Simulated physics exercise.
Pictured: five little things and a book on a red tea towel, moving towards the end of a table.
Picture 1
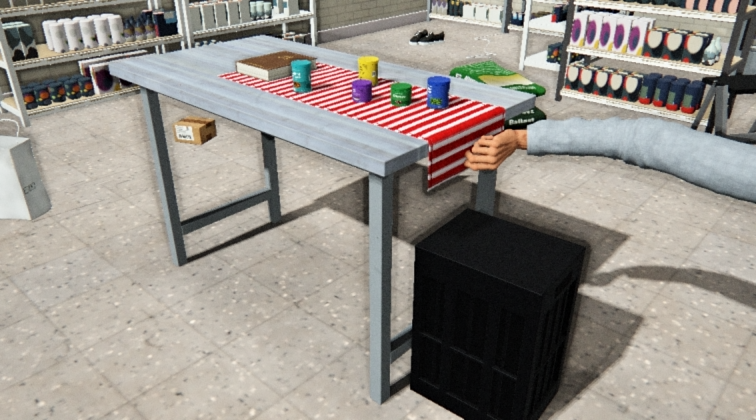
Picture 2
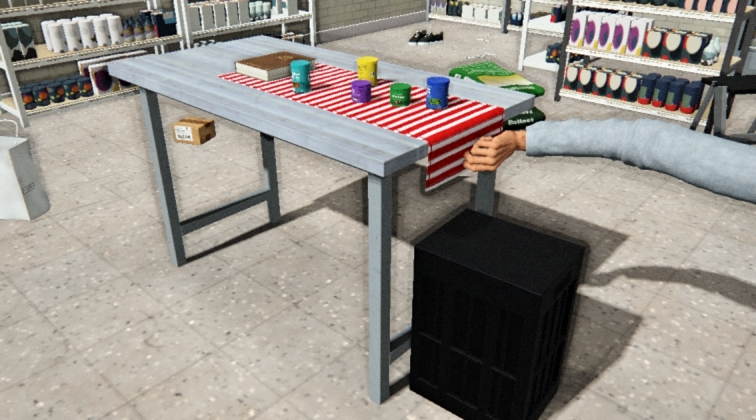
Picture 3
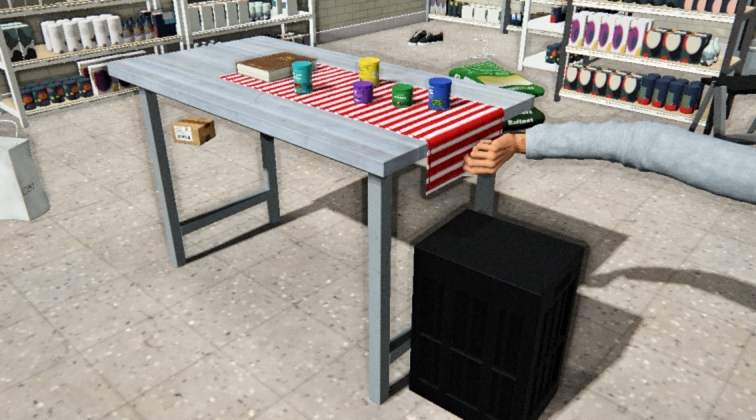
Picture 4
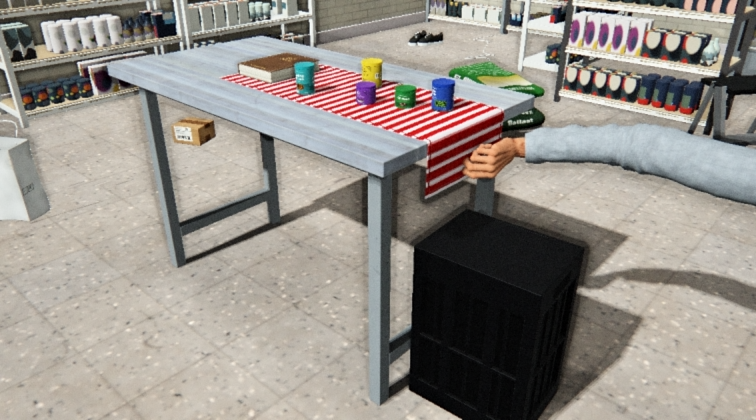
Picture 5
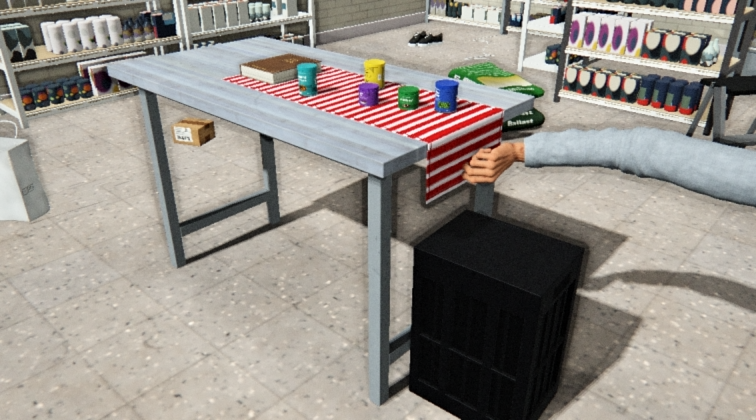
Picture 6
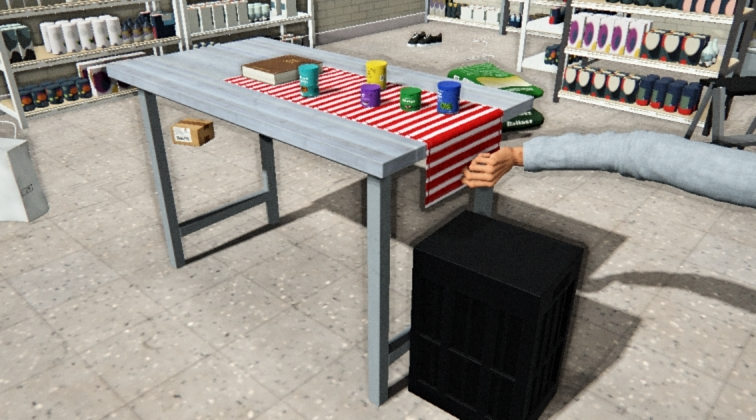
The clip opens on a grey table in a shop, where a hand at the right grips the end of a red-and-white striped cloth holding a book and five small colourful pots. The hand draws the cloth slightly over the table's edge, its hem lowering as everything on it shifts a little right.
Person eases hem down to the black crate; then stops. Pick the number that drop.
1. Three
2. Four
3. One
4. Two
One.
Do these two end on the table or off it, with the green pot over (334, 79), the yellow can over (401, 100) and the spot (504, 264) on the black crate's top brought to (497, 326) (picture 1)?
Green pot: Safe; yellow can: Lost.
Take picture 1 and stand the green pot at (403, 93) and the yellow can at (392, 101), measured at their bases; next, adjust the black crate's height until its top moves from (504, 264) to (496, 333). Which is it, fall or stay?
Final state: The green pot is no longer up, the yellow can is no longer up.
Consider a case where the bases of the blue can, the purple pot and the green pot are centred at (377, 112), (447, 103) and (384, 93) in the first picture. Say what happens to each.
My call: The blue can hangs on; the purple pot takes a tumble; the green pot hangs on.
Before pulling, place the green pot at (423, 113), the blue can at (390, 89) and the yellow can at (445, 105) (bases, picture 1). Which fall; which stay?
Briefly: Green pot drops; blue can stays; yellow can drops.
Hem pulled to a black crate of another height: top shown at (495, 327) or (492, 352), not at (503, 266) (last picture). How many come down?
Counts: 3, 4.
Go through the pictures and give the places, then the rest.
Hem (428, 191); blue can (439, 79); green pot (401, 85); purple pot (362, 82); yellow can (368, 59); turquoise can (301, 62); top of the crate (505, 264), in the first frame.
Hem (425, 191); blue can (438, 79), in the second frame.
Hem (426, 195); green pot (403, 86), in the third frame.
Hem (425, 199); purple pot (366, 84); top of the crate (503, 265), in the fourth frame.
Hem (426, 204); yellow can (375, 62), in the fifth frame.
Hem (425, 208); blue can (450, 84); green pot (411, 90); purple pot (371, 87); yellow can (376, 63); turquoise can (309, 66), in the sixth frame.
Early on, hem near (462, 213); all still up.
Midway, hem on the crate; blue can gone.
Finally, hem on the crate; blue can gone. The count of fallen things is one.
